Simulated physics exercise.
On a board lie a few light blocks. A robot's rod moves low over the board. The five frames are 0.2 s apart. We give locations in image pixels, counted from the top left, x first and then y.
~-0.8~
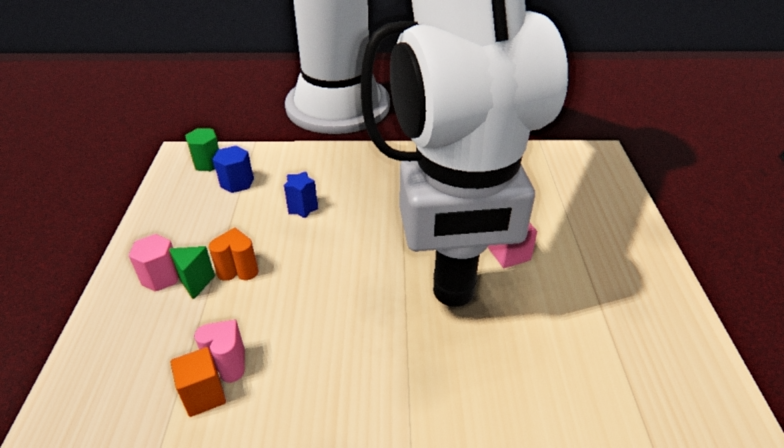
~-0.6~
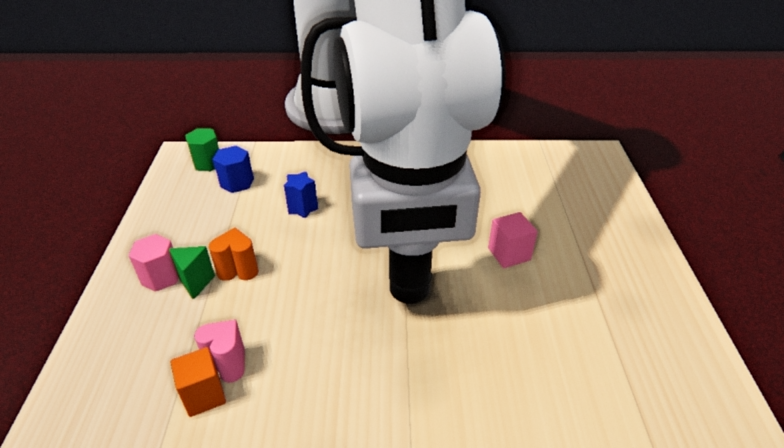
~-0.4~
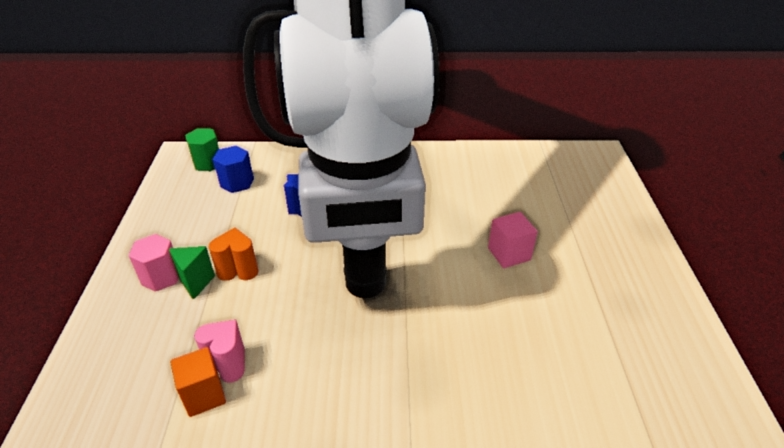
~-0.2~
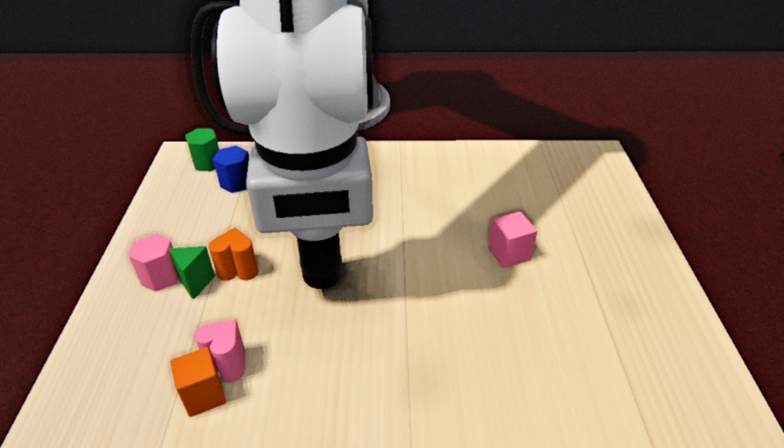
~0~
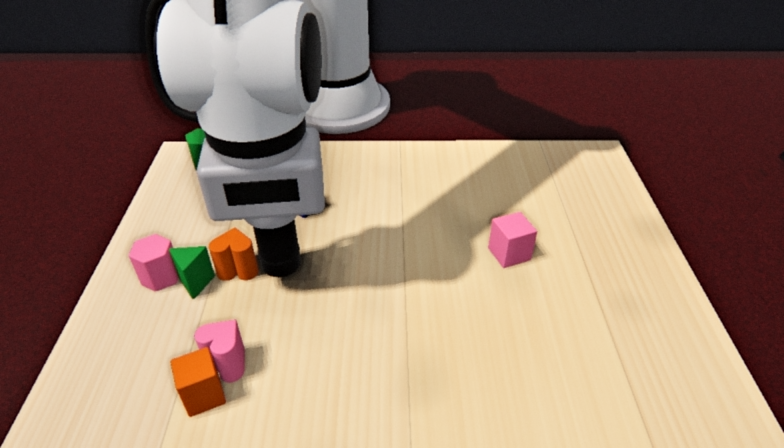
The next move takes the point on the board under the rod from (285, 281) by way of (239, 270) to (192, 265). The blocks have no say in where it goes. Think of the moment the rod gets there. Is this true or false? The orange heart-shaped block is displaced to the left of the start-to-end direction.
This is false.
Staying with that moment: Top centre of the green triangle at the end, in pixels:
I'd guess (161, 256).
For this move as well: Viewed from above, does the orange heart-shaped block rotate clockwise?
Yes - that is the case.
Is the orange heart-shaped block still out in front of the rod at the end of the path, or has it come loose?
In front, I predict.
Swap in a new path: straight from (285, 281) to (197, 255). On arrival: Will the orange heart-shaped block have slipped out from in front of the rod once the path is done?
I'd say no.
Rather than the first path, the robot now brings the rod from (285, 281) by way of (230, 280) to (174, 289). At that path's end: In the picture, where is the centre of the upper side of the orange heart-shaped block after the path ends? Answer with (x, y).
The orange heart-shaped block ends near (183, 230).
On the path given first. Halfway along, rod (233, 254); pink hexagon (142, 249), turned 20° clockwise; green triangle (174, 253), turned 65° anticlockwise; orange heart-shaped block (195, 230).
At the end, rod (186, 249); pink hexagon (131, 251), turned 30° clockwise; green triangle (161, 256), turned 85° anticlockwise; orange heart-shaped block (159, 219), turned 45° clockwise.
